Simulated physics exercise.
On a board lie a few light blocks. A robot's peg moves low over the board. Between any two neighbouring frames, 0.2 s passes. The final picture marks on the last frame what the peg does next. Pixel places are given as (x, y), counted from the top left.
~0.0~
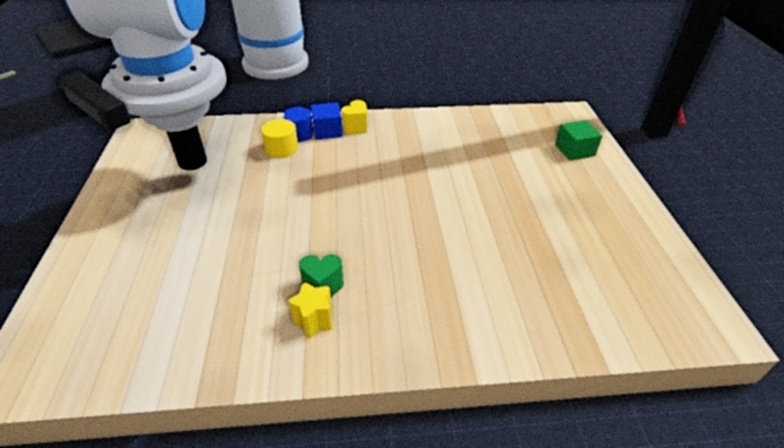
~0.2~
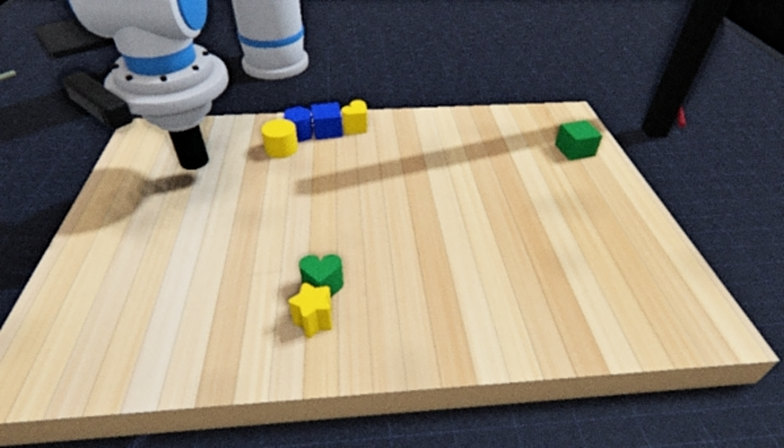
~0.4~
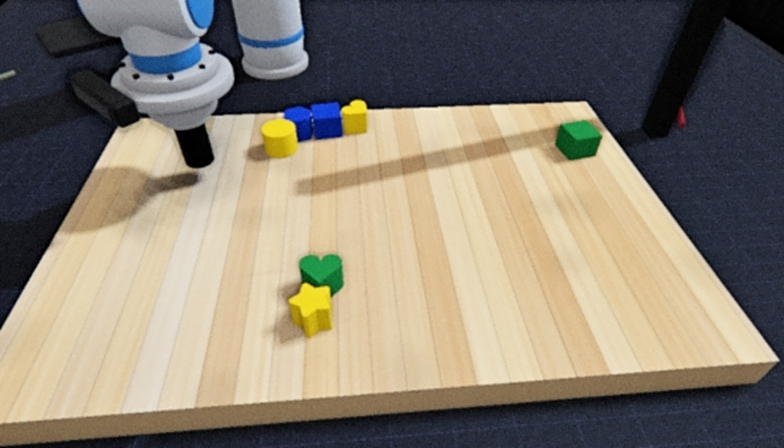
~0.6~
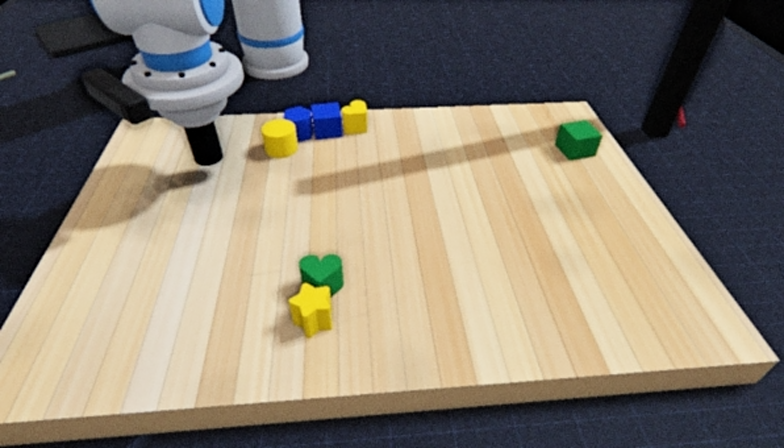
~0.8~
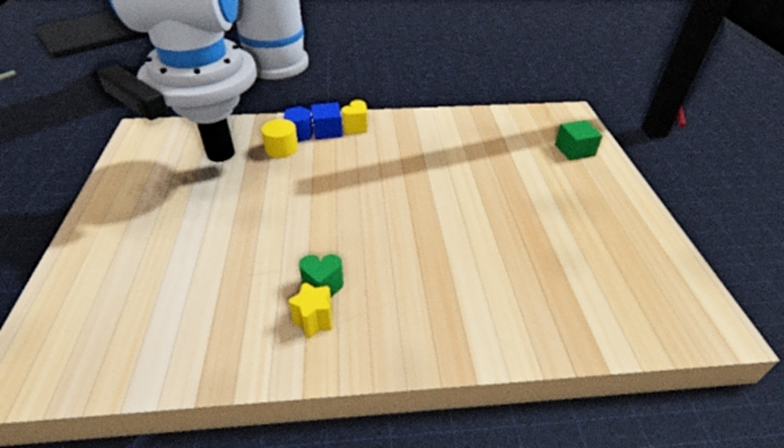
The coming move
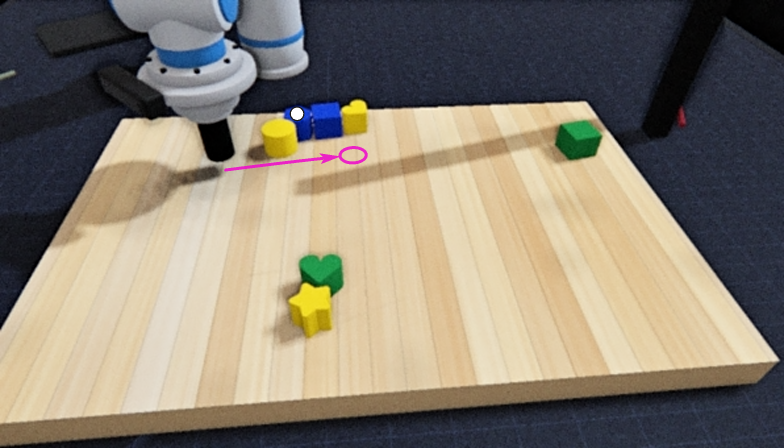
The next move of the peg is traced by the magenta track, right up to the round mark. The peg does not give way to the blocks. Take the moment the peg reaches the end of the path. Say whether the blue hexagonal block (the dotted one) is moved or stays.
The answer is that it is displaced.
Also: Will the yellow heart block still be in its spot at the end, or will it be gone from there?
It stays.
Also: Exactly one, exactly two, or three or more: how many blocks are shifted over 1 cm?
In total, two blocks get moved by over 1 cm.
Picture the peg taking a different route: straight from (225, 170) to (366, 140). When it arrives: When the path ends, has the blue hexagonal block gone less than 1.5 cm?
I expect not.
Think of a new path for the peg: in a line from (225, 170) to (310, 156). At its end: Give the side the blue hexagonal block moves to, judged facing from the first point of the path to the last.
To the path's left.
The drawn path runs from (225, 170) to (353, 155); the dot is on the blue hexagonal block.
On the path given first. One third of the way, peg at (267, 149); nothing pushed yet.
Two thirds of the way, peg at (310, 144); yellow circular block at (291, 123); blue hexagonal block at (299, 107).
At the end, peg at (352, 140); yellow circular block at (291, 123); blue hexagonal block at (299, 107); blue square block not moved; yellow heart block not moved.
